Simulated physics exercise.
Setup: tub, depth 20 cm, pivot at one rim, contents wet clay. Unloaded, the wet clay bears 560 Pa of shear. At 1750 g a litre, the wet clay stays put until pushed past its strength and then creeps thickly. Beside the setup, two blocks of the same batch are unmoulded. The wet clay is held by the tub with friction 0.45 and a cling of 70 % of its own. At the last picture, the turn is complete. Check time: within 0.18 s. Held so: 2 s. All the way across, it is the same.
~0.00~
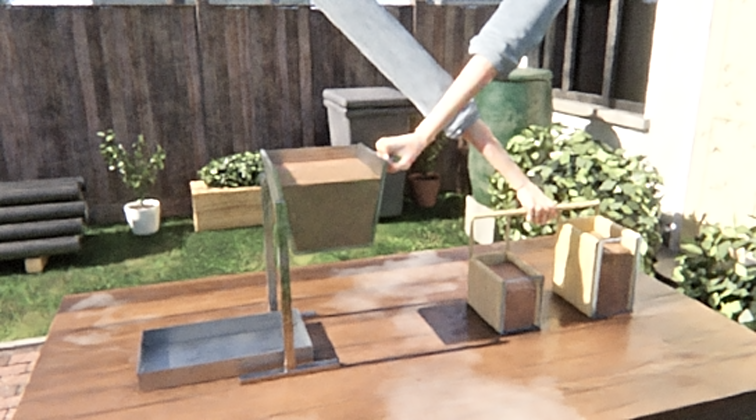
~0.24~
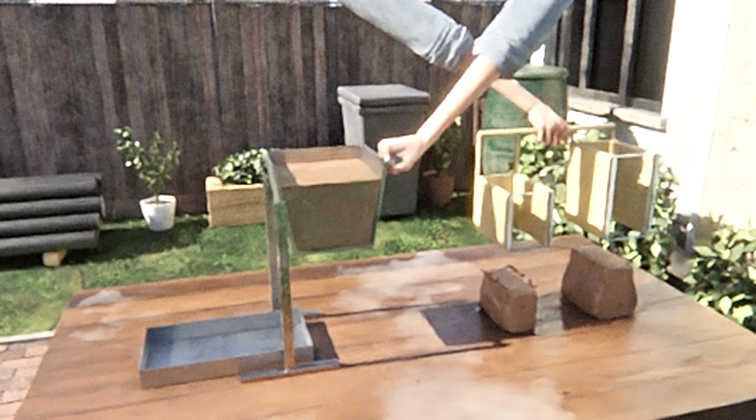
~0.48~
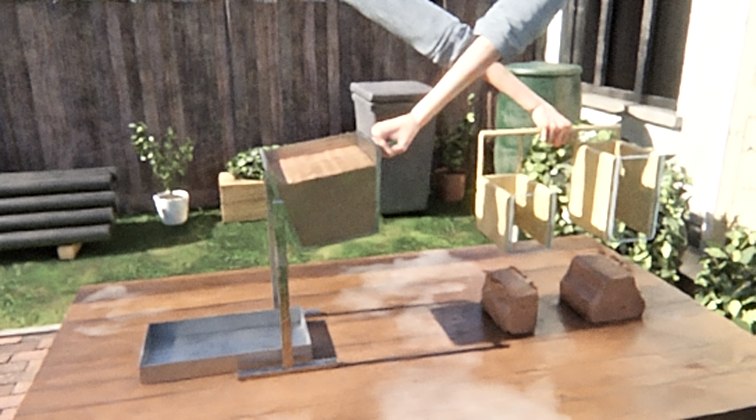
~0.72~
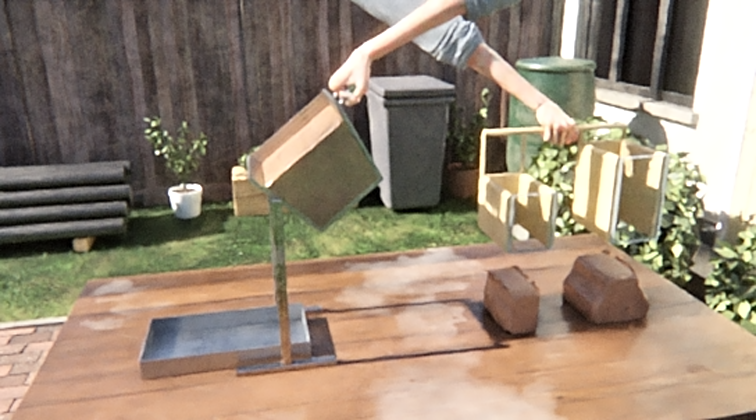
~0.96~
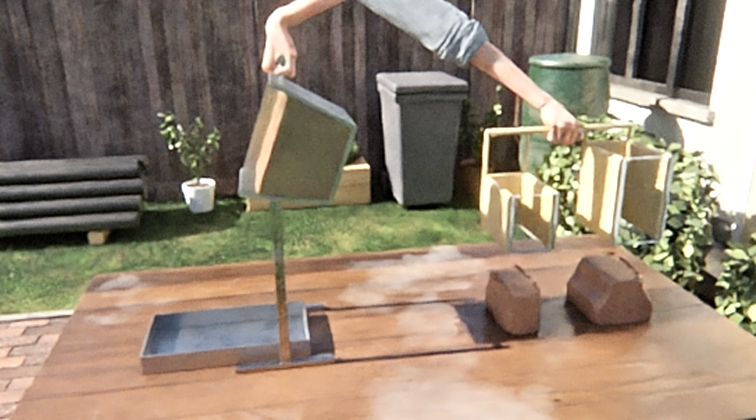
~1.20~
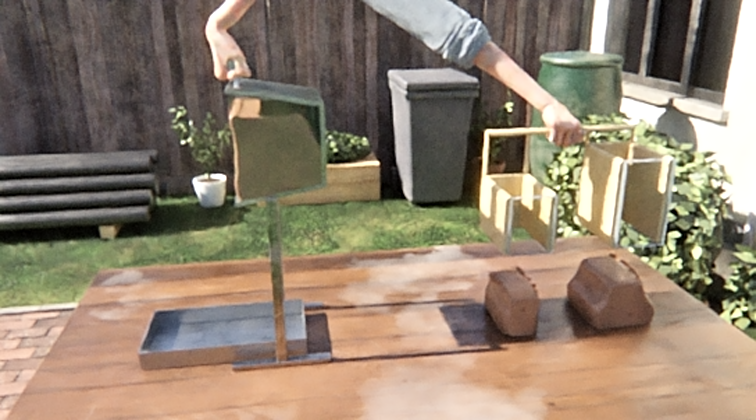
Two hands work above a brown wooden table in a sunny fenced garden, seen from slightly above, one lifting a pair of joined yellowish moulds off two reddish-brown clay blocks at right, the larger of which sags a little. The other raises the far side of a clay-filled container on a post, turning it leftward onto its side above a grey tray. The view shifts slightly throughout.
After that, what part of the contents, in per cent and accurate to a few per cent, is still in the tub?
The part still in the tub is near 38 out of 100.
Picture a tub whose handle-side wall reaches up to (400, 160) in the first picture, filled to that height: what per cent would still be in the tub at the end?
Some 35 per cent, I reckon.
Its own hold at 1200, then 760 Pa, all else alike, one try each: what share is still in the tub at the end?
Try one gives 100 per cent, try two gives 60 per cent.
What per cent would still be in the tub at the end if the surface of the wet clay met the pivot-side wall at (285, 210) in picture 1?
Result: Approx. 60 % remaining in tub.
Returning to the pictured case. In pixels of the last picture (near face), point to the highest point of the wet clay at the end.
Close to pixel (281, 151).
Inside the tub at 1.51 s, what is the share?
The tub holds some 55 % at that moment.
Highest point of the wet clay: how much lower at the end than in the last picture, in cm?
Roughly 8 cm.
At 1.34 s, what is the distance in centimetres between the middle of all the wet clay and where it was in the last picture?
5 cm.
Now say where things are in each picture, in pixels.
In the first picture, handle-side rim at (383, 161), tilt 0 degrees; highest point of the wet clay at (360, 178); test blocks 12 cm, 19 cm high (left to right).
In the second picture, handle-side rim at (384, 163), tilt 0 degrees; highest point of the wet clay at (360, 179); test blocks 12 cm, 16 cm high (left to right).
In the third picture, handle-side rim at (376, 148), tilt 9 degrees; highest point of the wet clay at (369, 165); test blocks 12 cm, 14 cm high (left to right).
In the fourth picture, handle-side rim at (335, 105), tilt 39 degrees; highest point of the wet clay at (339, 123); test blocks 12 cm, 14 cm high (left to right).
In the fifth picture, handle-side rim at (271, 87), tilt 70 degrees; highest point of the wet clay at (285, 99); test blocks 12 cm, 14 cm high (left to right).
In the sixth picture, handle-side rim at (226, 94), tilt 90 degrees; highest point of the wet clay at (298, 113); test blocks 12 cm, 14 cm high (left to right).
By 1.34 s, the tub is at 90 degrees and holds 79 %.
By 1.51 s, the tub is at 90 degrees and holds 57 %.
By 1.68 s, the tub is at 90 degrees and holds 49 %.
By 1.85 s, the tub is at 90 degrees and holds 42 %.
By 3.20 s, at the end, the tub is at 90 degrees and holds 38 %.
